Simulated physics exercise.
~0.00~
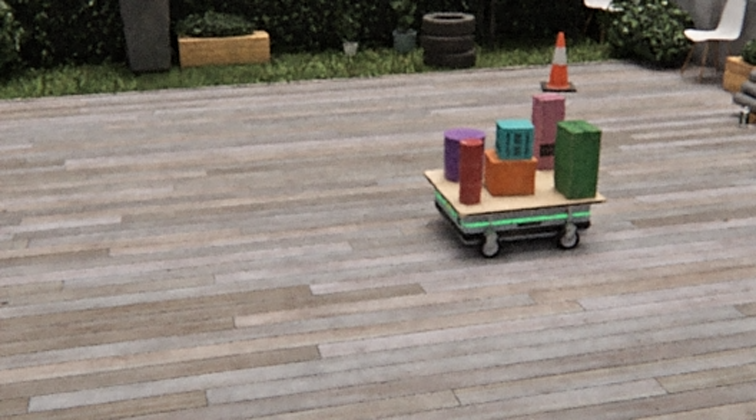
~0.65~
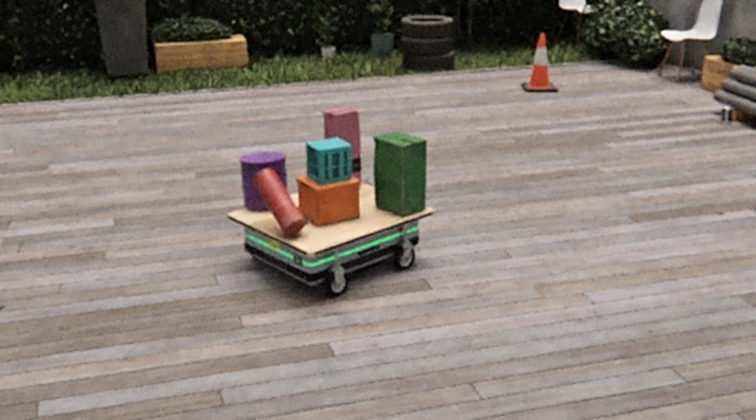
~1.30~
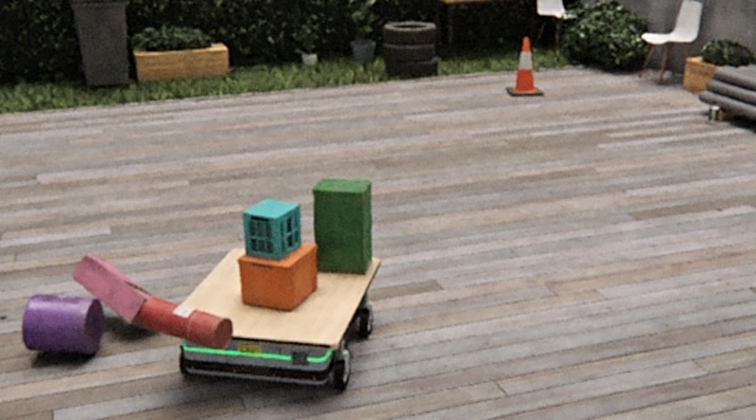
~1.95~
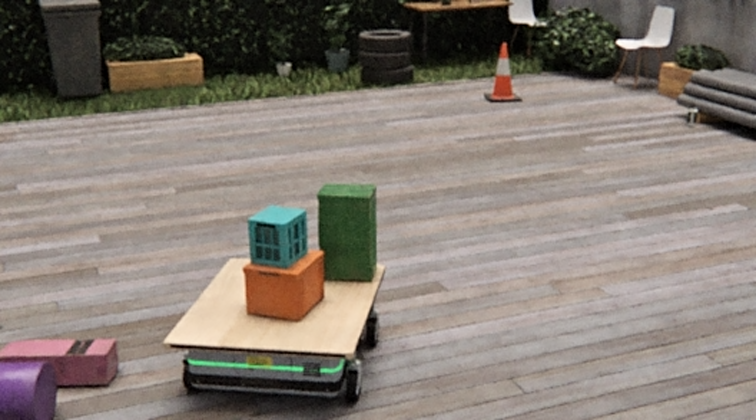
On a wooden deck, a low wheeled cart carried colourful boxes and containers leftward and toward the viewer, turning as the red canister toppled and the purple pail and pink box fell off; it ended with the green, orange and turquoise ones still aboard.
